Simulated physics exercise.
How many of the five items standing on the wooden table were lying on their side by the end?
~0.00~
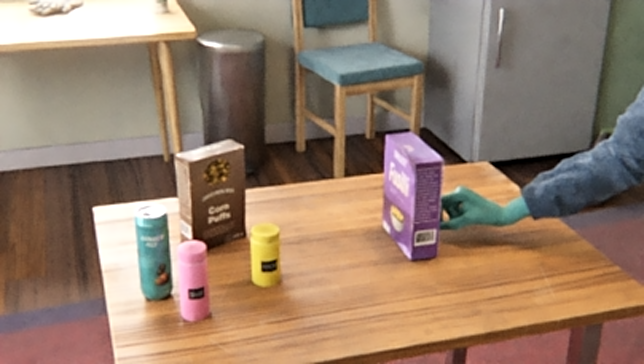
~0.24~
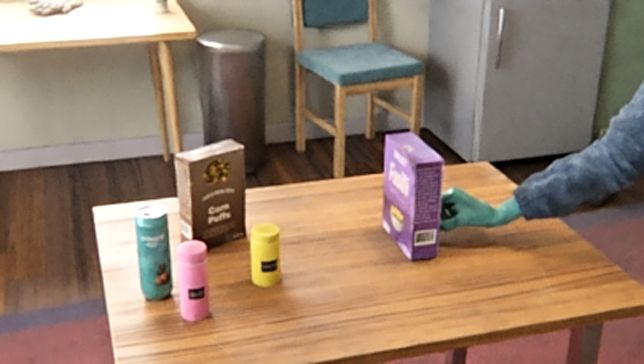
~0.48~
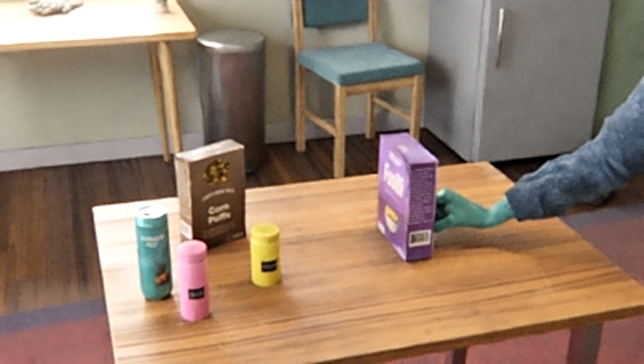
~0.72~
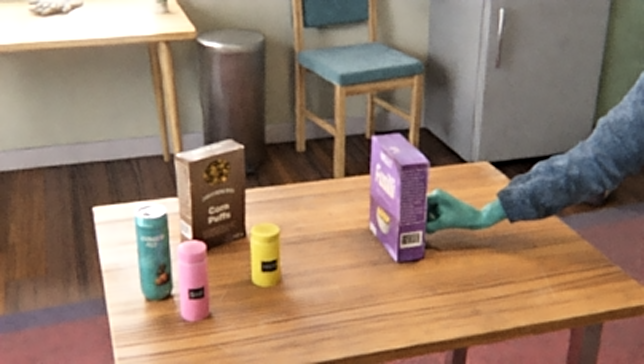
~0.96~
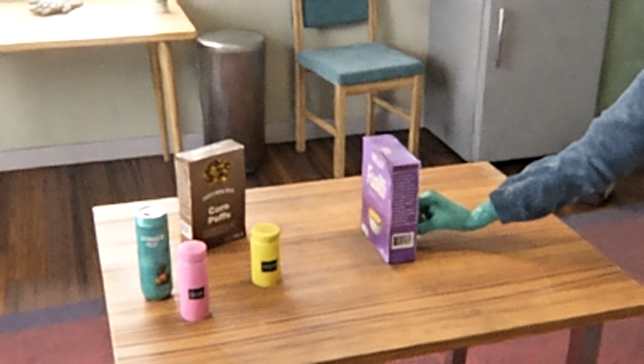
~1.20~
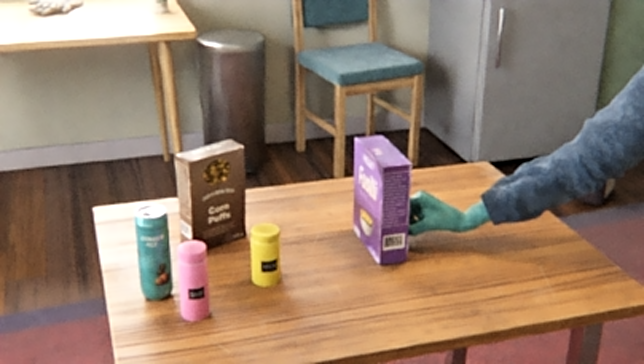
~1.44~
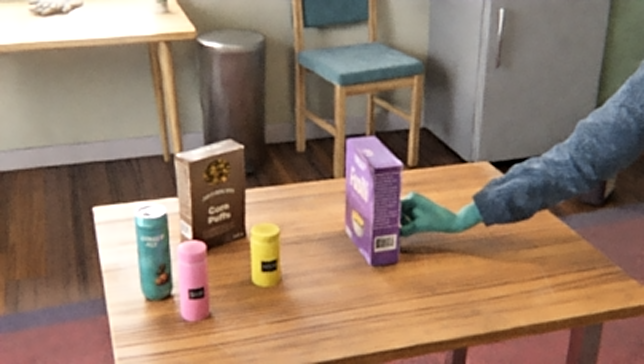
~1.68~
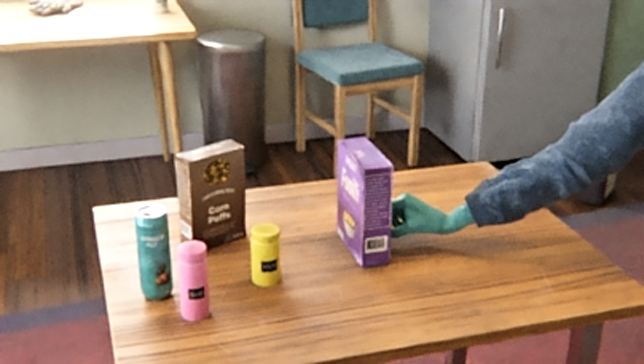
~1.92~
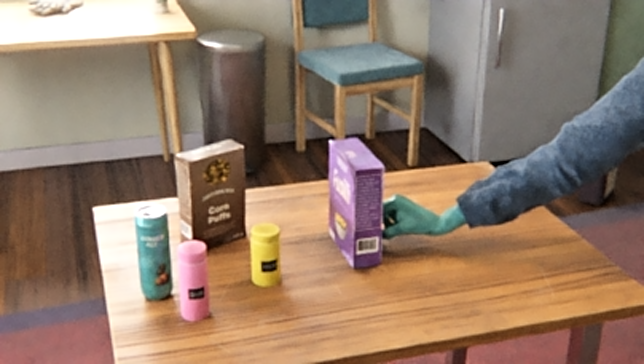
None of them were lying down. The purple box, brown box, pink shaker, yellow shaker and turquoise can were all still upright.
